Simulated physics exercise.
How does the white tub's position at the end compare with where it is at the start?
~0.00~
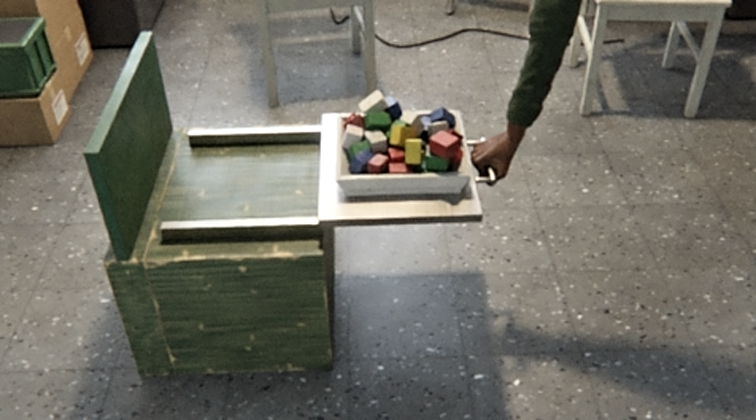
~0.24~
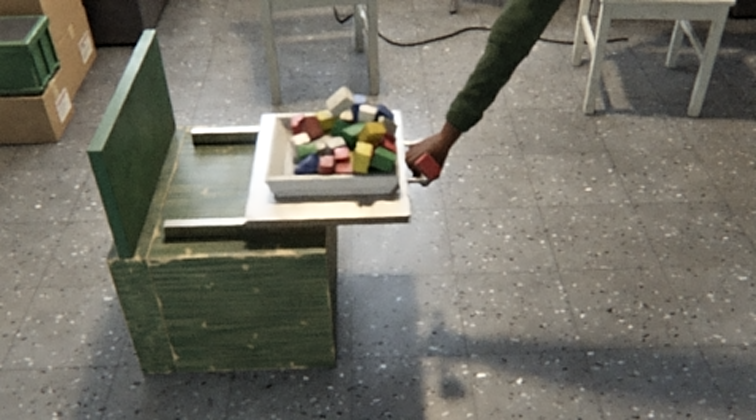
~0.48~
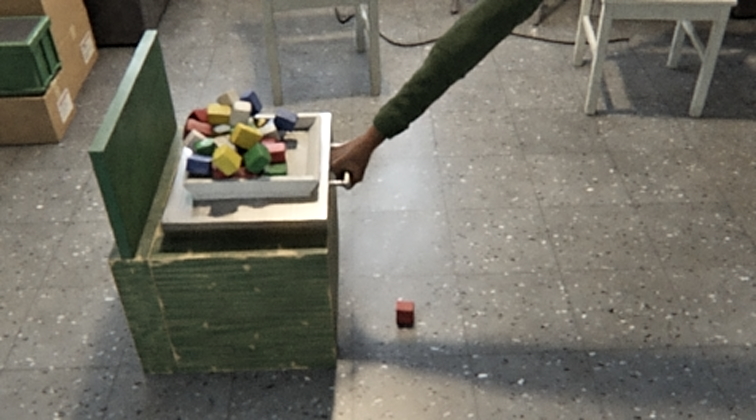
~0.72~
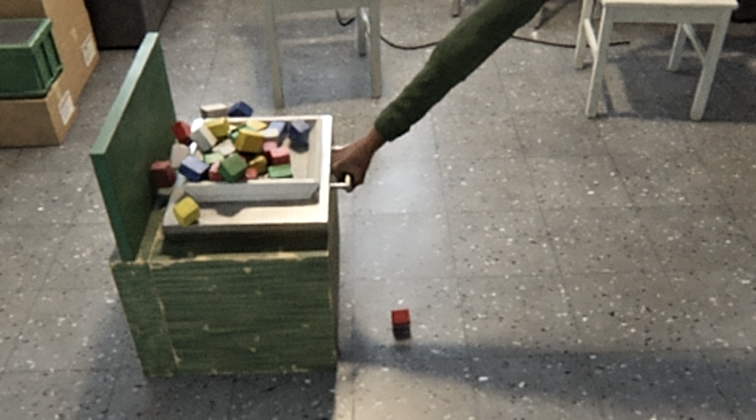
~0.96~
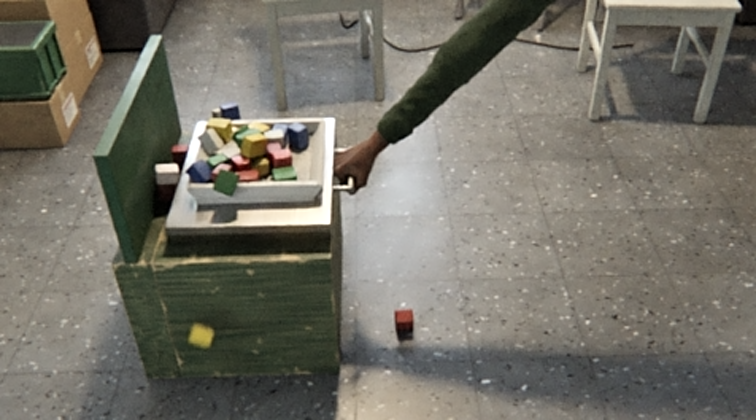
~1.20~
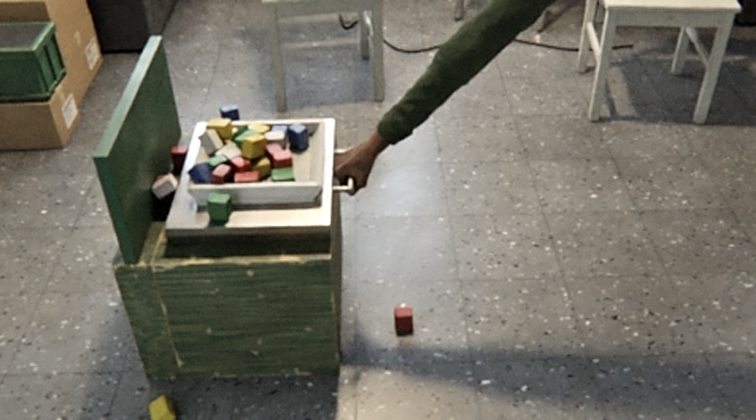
At the start the white tub sits out to the right of the green box on the drawn-out shelf. By the end it has moved left and rests over the box, close to the upright back panel.
